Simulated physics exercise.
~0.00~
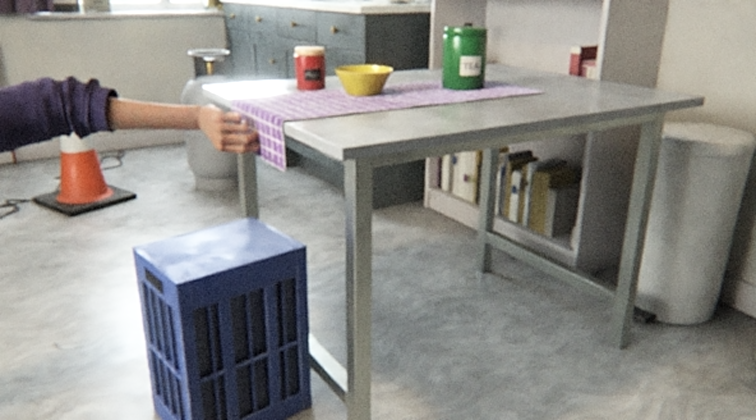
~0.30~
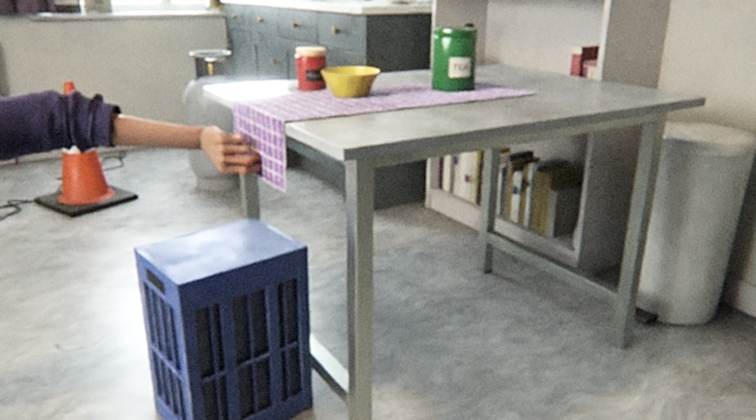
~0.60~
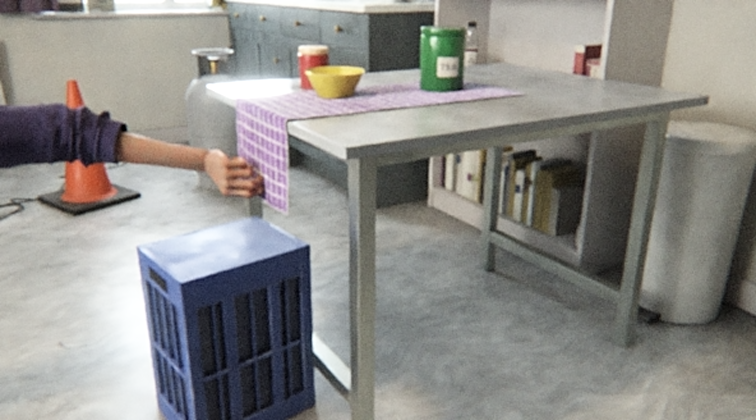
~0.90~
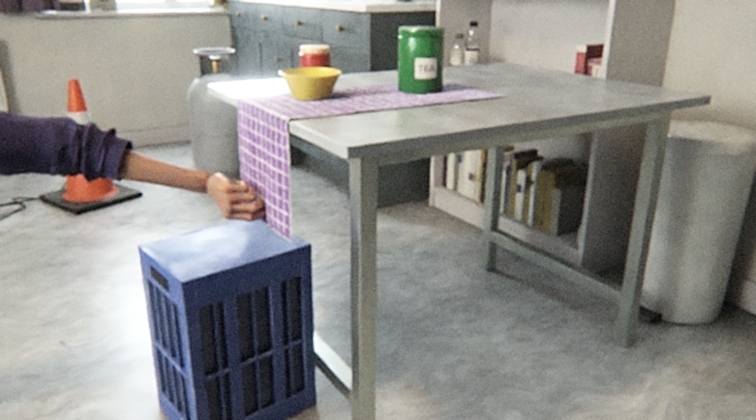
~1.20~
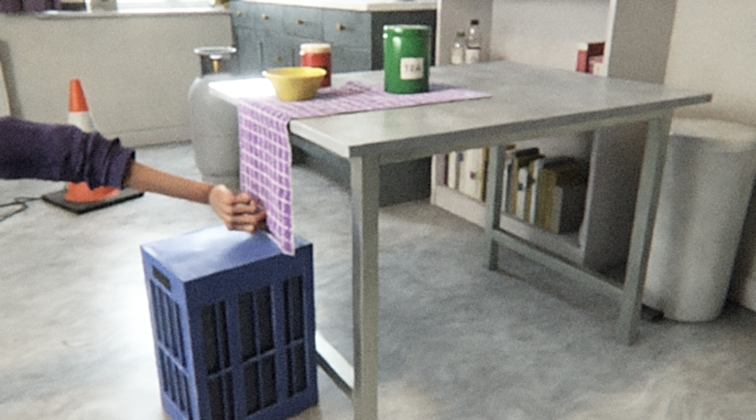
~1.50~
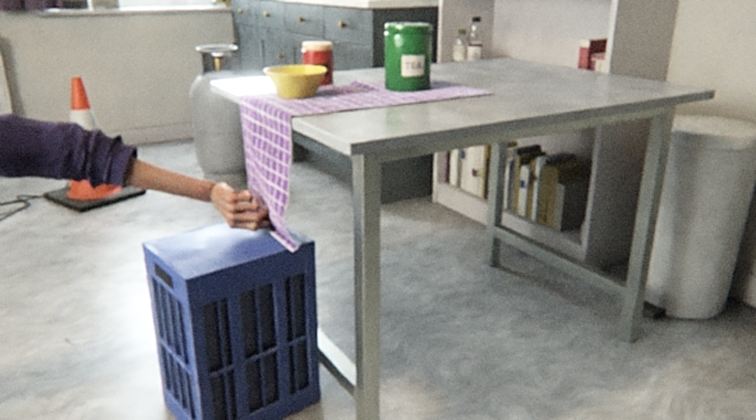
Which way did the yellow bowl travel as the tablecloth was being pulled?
The yellow bowl moved to the left, riding along with the cloth toward the end being pulled.
